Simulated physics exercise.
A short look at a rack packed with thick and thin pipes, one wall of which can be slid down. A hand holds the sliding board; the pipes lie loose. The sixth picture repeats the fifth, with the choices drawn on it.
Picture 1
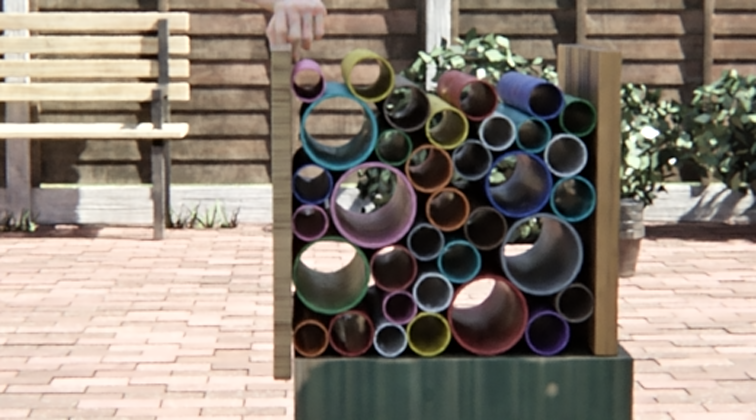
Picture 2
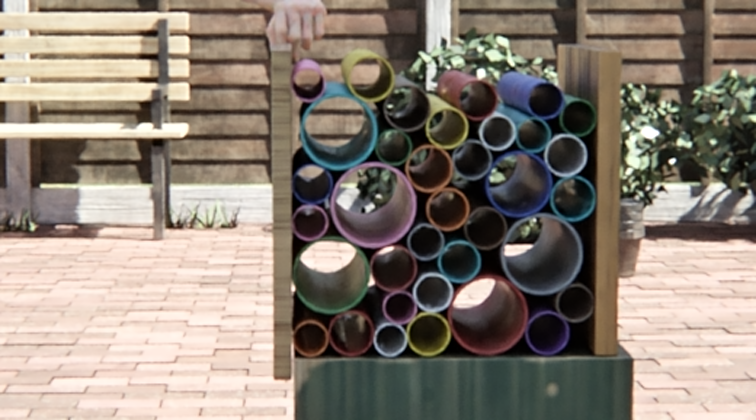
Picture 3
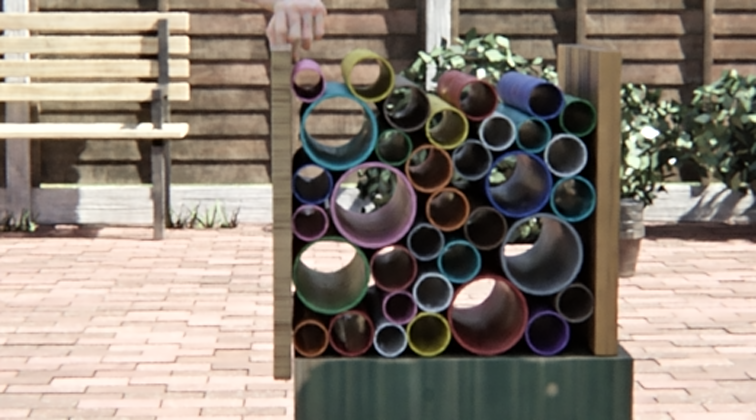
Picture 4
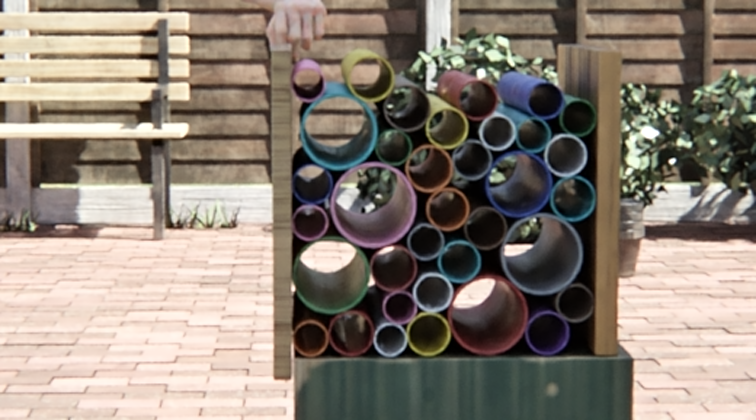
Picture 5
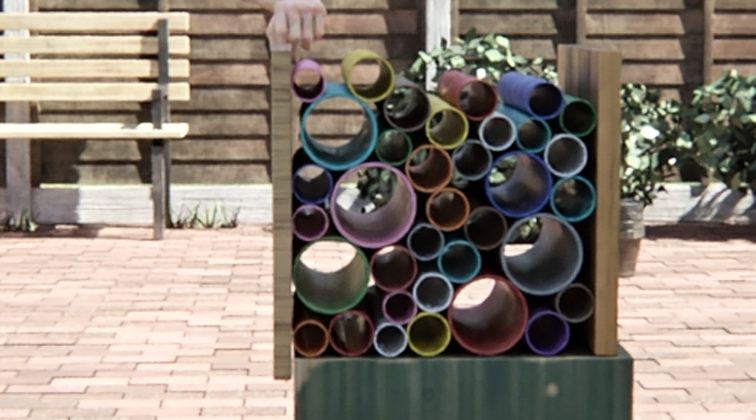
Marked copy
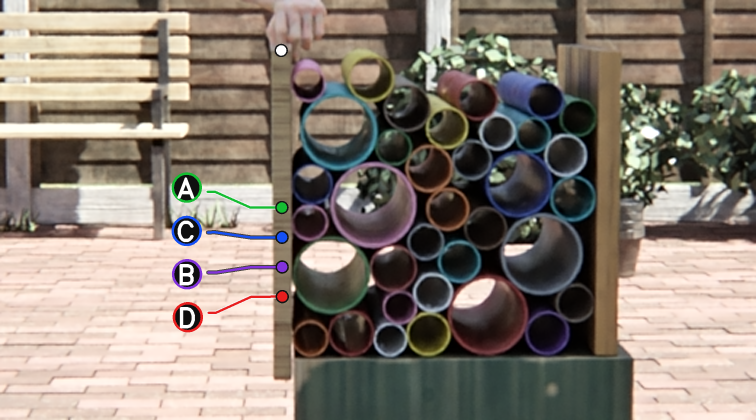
A hand holds the left board of a rack packed with colourful pipes, and nothing moves.
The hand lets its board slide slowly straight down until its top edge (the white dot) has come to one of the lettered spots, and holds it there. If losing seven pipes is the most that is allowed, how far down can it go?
Down to D.
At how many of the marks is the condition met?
Four of the four.
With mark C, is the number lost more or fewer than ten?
Fewer than ten.
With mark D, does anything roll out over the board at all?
At D: Yes.
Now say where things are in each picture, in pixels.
The first frame shows an orange pipe (310, 339); a purple pipe (547, 333); a white pipe (433, 293).
The second frame shows a white pipe (433, 293); a pink pipe (374, 205).
The third frame shows a blue pipe (312, 184); a white pipe (566, 156).
The fourth frame shows a brown pipe (407, 108); side board (283, 198).
The fifth frame shows an orange pipe (310, 339); a purple pipe (547, 333); a white pipe (433, 293).
On the marked copy, A at (282, 207); B at (282, 267); C at (282, 238); D at (282, 297); the white dot at (281, 51).
With D. Early on, top of the board (291, 152).
Further on, top of the board (292, 266).
At the end, top of the board (292, 295), five out over the board.
As for the rest, A one out over the board; B five out over the board; C about four out over the board.
